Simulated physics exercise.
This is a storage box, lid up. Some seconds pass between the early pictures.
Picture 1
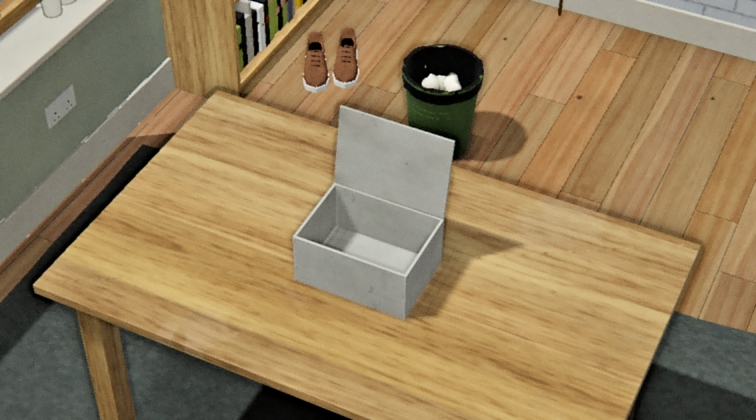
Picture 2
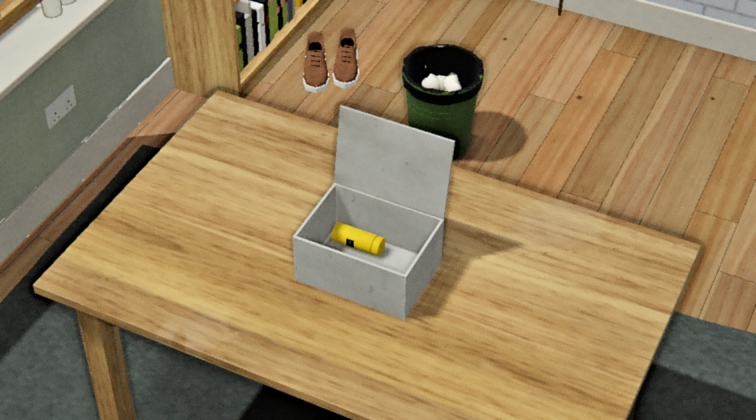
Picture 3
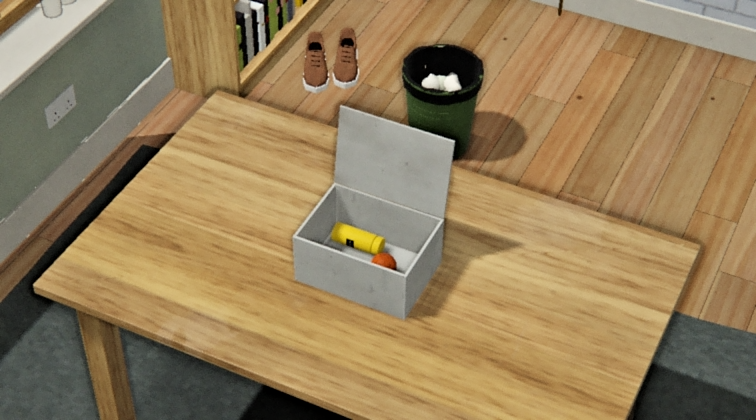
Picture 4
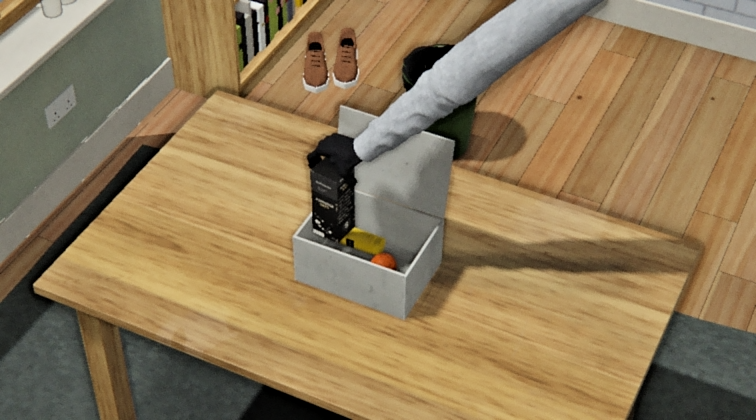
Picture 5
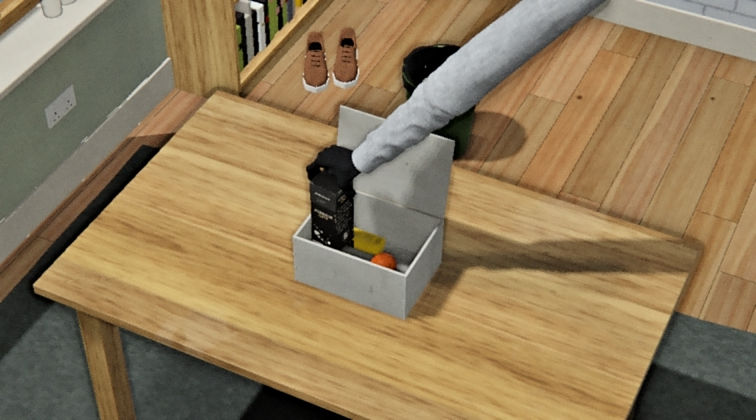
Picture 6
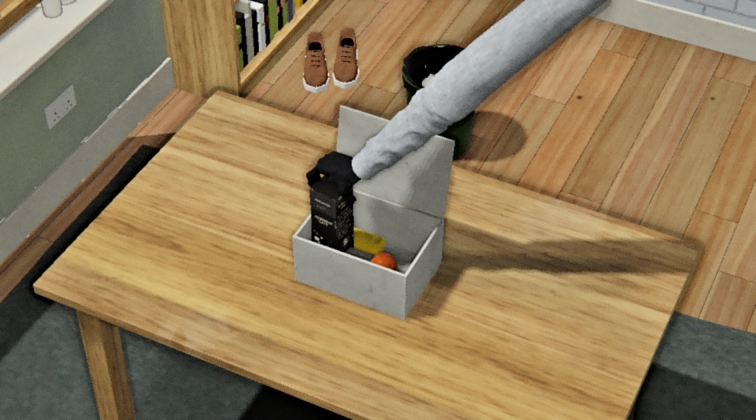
A wooden table in a room with a plank floor is seen from above at an angle by a still camera. An open pale grey box sits on it, with brown shoes and a dark green bin holding white scraps on the floor behind. A yellow shaker and then an orange-red round item appear inside the box, and a pale grey arm from the upper right lowers a black carton into its left side.
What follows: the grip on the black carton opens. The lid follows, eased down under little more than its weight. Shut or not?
The lid stays ajar.
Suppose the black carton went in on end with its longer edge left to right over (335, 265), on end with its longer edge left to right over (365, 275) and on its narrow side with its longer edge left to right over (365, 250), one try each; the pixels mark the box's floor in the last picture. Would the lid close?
First try: It will not close; second try: It closes; third try: It shuts flat.
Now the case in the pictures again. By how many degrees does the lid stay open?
About 30°.
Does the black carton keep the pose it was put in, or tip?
It stays as placed.
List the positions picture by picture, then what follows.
The last thing is not in view yet, in the first frame.
The last thing is not in view yet; yellow shaker (358, 239), in the second frame.
The last thing is not in view yet; yellow shaker (358, 239), in the third frame.
Coming down; black carton (333, 199); yellow shaker (358, 239), in the fourth frame.
Coming down; black carton (332, 210); yellow shaker (358, 239), in the fifth frame.
In place under the hand; black carton (332, 216), in the sixth frame.
Then, 1.30 s on from there, lid 86° above the rim; black carton shifted about its own width near (333, 232).
Then, 1.70 s on from there, lid 50° above the rim; black carton shifted about its own width near (333, 232).
In the end, lid 30° above the rim; moved from the start, black carton; the other 2 unmoved. At the end, from the last picture's camera, black carton near (329, 236).
